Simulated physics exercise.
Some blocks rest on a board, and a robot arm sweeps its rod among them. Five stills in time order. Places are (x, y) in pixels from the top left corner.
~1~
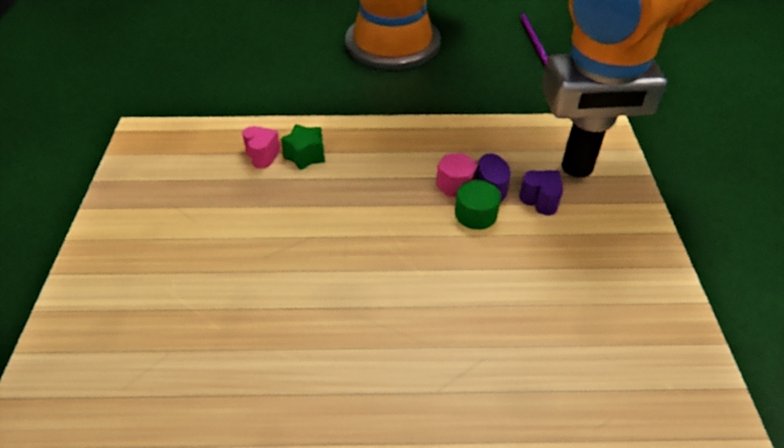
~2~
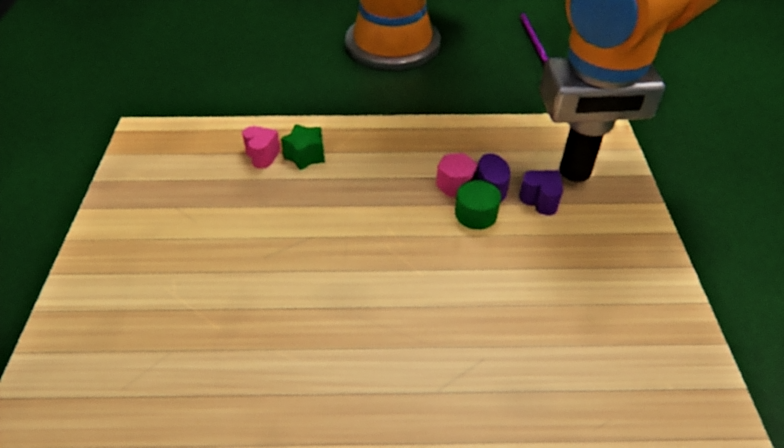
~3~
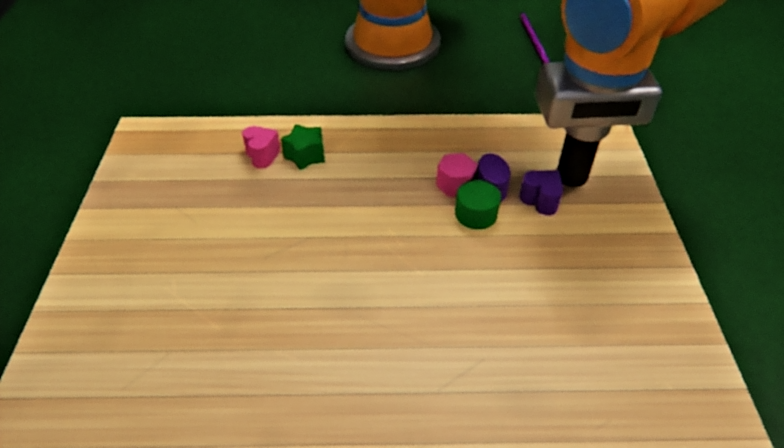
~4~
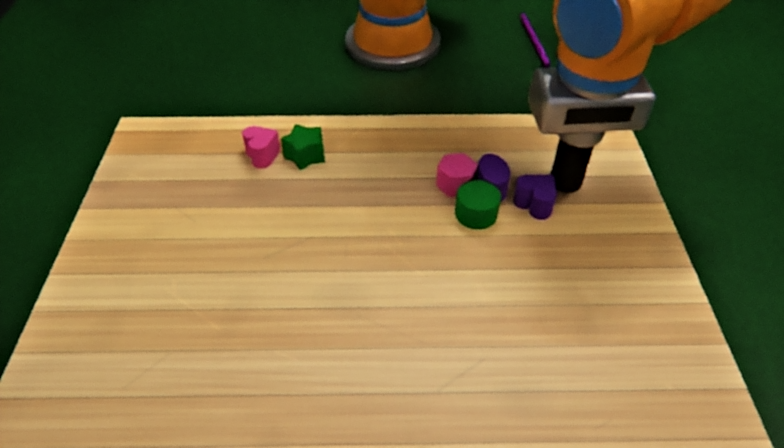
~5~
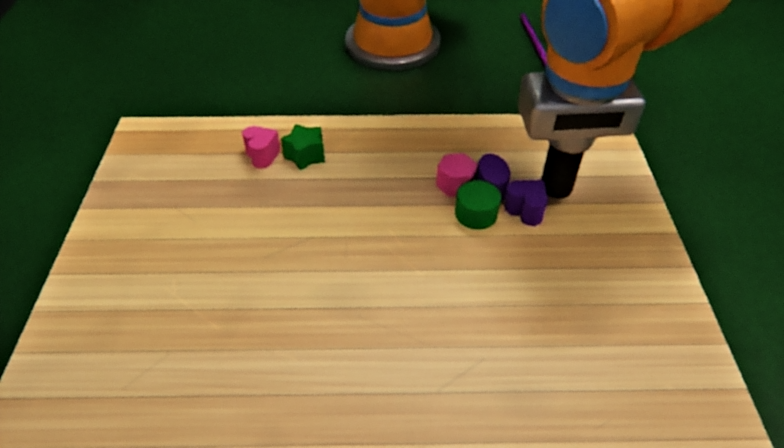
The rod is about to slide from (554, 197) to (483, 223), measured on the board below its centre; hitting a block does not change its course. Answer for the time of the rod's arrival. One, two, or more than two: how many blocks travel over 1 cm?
It shifts two blocks.
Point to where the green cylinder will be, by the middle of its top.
The middle of its upper face will lie at (446, 202).
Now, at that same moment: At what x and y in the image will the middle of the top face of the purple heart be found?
The centre of its top will be at (490, 229).
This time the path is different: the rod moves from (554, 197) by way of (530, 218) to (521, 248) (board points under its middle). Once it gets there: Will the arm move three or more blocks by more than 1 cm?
I expect not.
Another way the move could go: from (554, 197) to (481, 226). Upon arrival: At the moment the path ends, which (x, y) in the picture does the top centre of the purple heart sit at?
The purple heart ends near (489, 232).
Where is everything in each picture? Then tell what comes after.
The first frame shows rod's lower end at (577, 167); green cylinder at (479, 194); purple oval at (494, 168); purple heart at (546, 181).
The second frame shows rod at (575, 171); blocks still.
The third frame shows rod at (572, 177); blocks still.
The fourth frame shows rod at (565, 182); purple heart at (539, 185).
The fifth frame shows rod at (556, 188); green cylinder at (479, 194); purple oval at (494, 168); purple heart at (530, 191).
What follows on the original path. Halfway along, rod at (520, 200); green cylinder at (465, 200); purple heart at (506, 210), turned 45° anticlockwise.
At the end, rod at (485, 214); green cylinder at (446, 202); purple oval still; purple heart at (490, 229), turned 95° anticlockwise.
